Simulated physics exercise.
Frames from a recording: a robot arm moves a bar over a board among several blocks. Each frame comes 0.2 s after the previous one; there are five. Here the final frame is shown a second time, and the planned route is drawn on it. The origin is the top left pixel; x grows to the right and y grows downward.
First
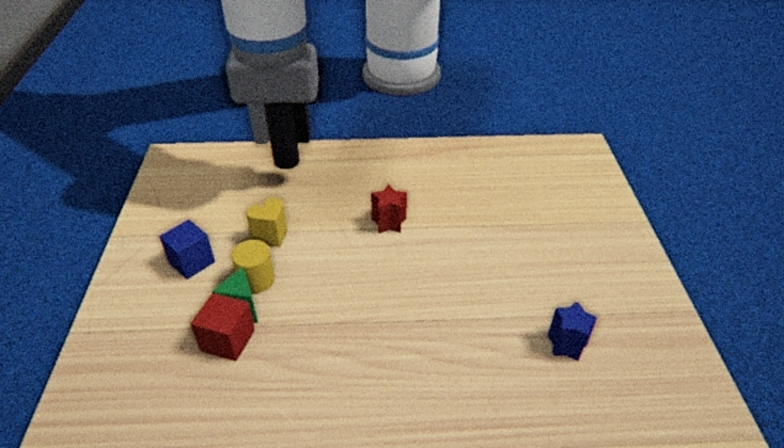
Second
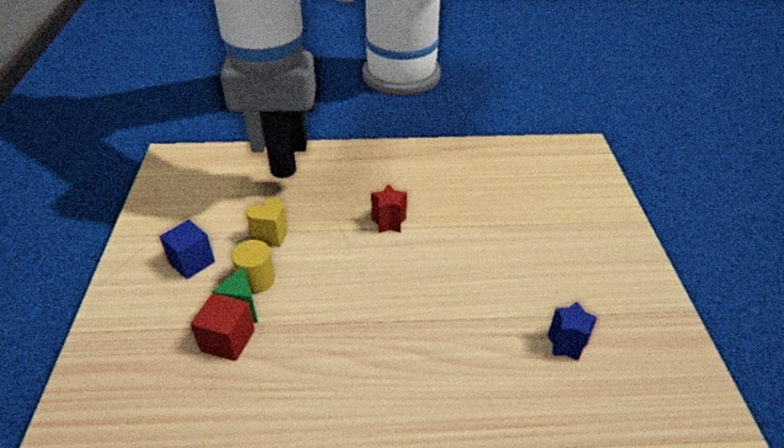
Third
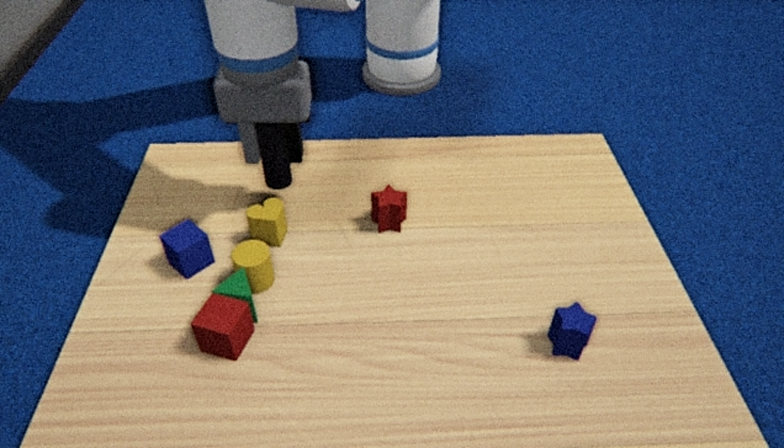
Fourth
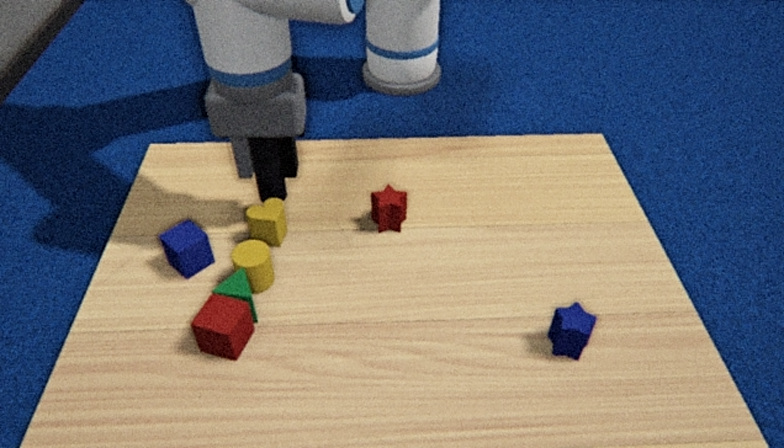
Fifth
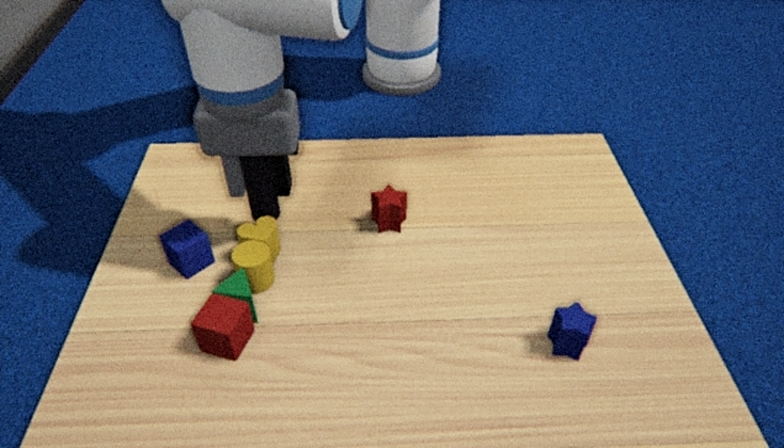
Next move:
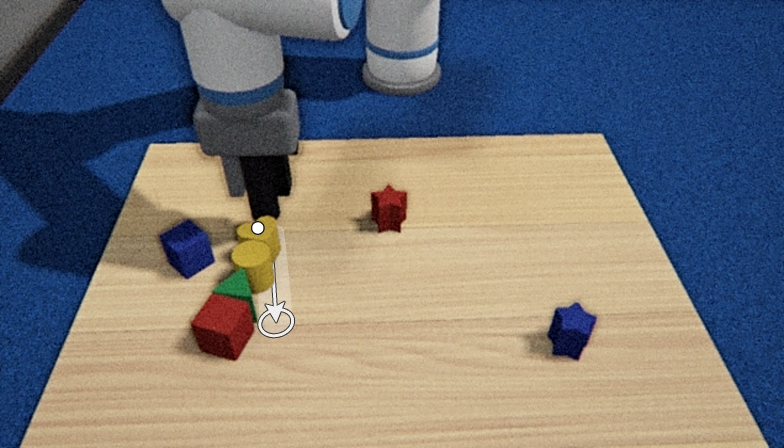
A robot arm lowers a black bar toward the yellow heart block and pushes it slightly.
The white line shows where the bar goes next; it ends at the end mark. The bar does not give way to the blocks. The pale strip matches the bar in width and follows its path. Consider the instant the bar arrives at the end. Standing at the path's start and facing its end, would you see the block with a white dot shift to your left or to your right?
It's set to shift left.
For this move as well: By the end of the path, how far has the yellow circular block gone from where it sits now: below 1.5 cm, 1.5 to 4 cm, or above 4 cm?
The block shifts more than 4 cm.
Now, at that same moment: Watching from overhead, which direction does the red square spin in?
From above, it turns counterclockwise.
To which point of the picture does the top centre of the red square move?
It sits at (194, 347).
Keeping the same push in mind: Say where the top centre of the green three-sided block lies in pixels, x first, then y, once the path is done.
Most likely (192, 318).
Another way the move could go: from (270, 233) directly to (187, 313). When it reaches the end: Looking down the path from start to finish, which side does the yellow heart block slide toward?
My answer: Left.
Drawn move, straight from (270, 233) to (276, 322); the dot is on the yellow heart block.
The first path, step by step. One third of the way, bar (269, 241); red square (202, 340); green three-sided block (216, 312); yellow circular block (243, 282); yellow heart block (261, 257).
Two thirds of the way, bar (270, 272); red square (195, 346), turned 25° anticlockwise; green three-sided block (198, 317), turned 15° anticlockwise; yellow circular block (232, 304); yellow heart block (271, 286).
At the end, bar (272, 304); red square (194, 347), turned 25° anticlockwise; green three-sided block (192, 318), turned 15° anticlockwise; yellow circular block (231, 312); yellow heart block (278, 318).
